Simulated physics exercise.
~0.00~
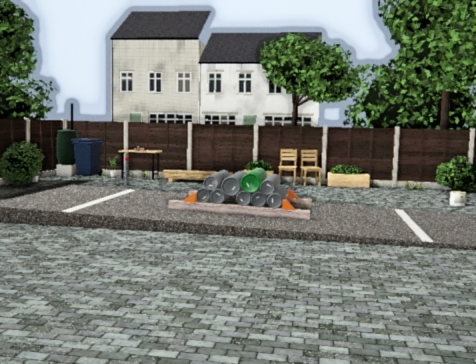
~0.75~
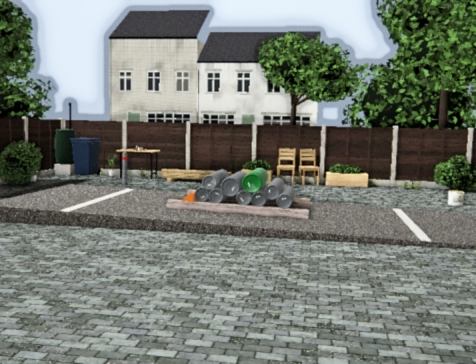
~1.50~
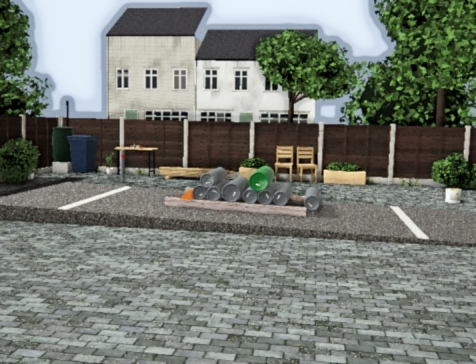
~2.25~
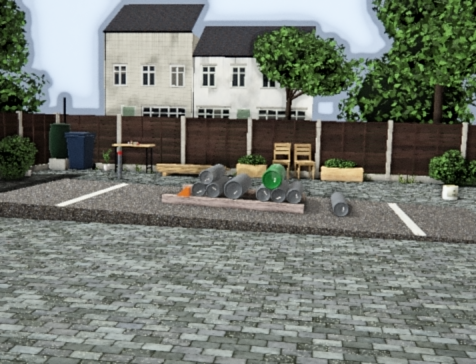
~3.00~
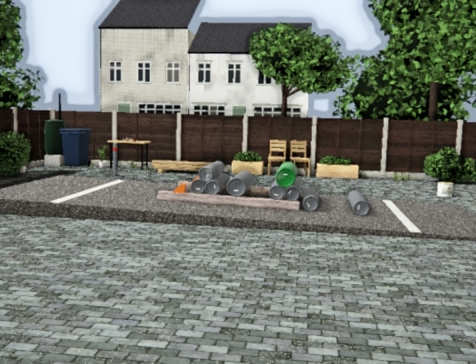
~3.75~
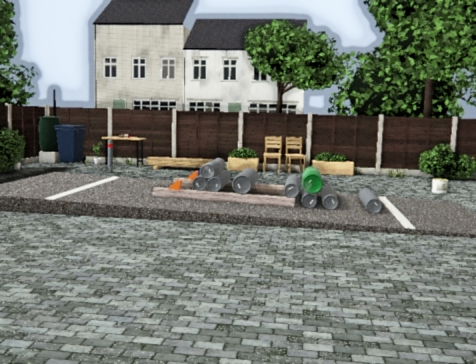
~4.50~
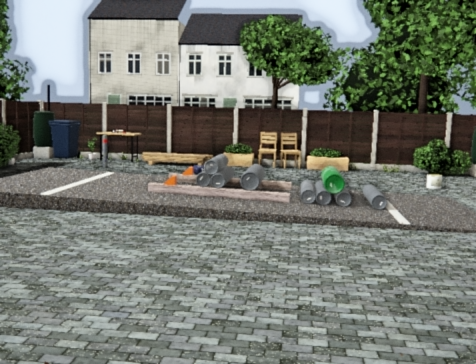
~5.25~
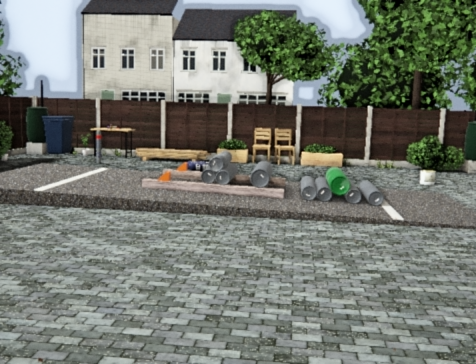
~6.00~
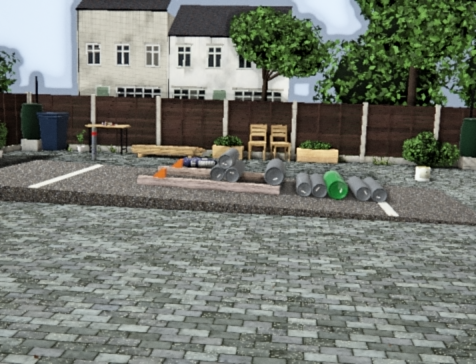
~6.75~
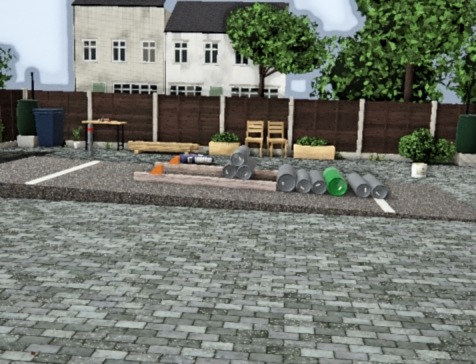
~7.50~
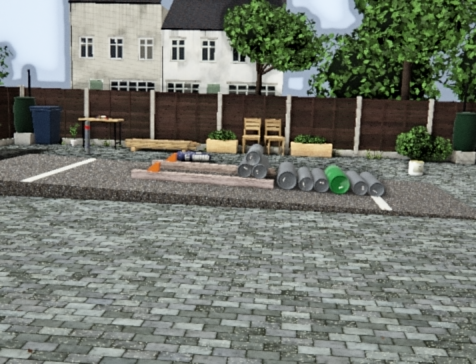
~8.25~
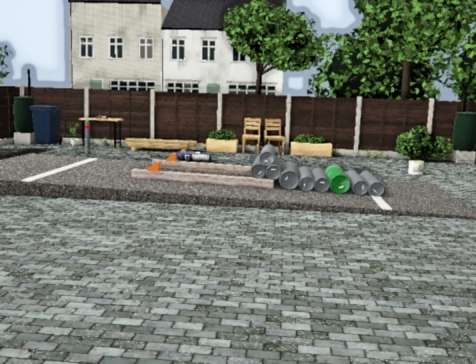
In a paved yard beside a wooden fence, a stack of grey gas cylinders and one green one collapsed and rolled right across the gravel, the green one dropping off the timbers and settling among the others just short of the right white line.
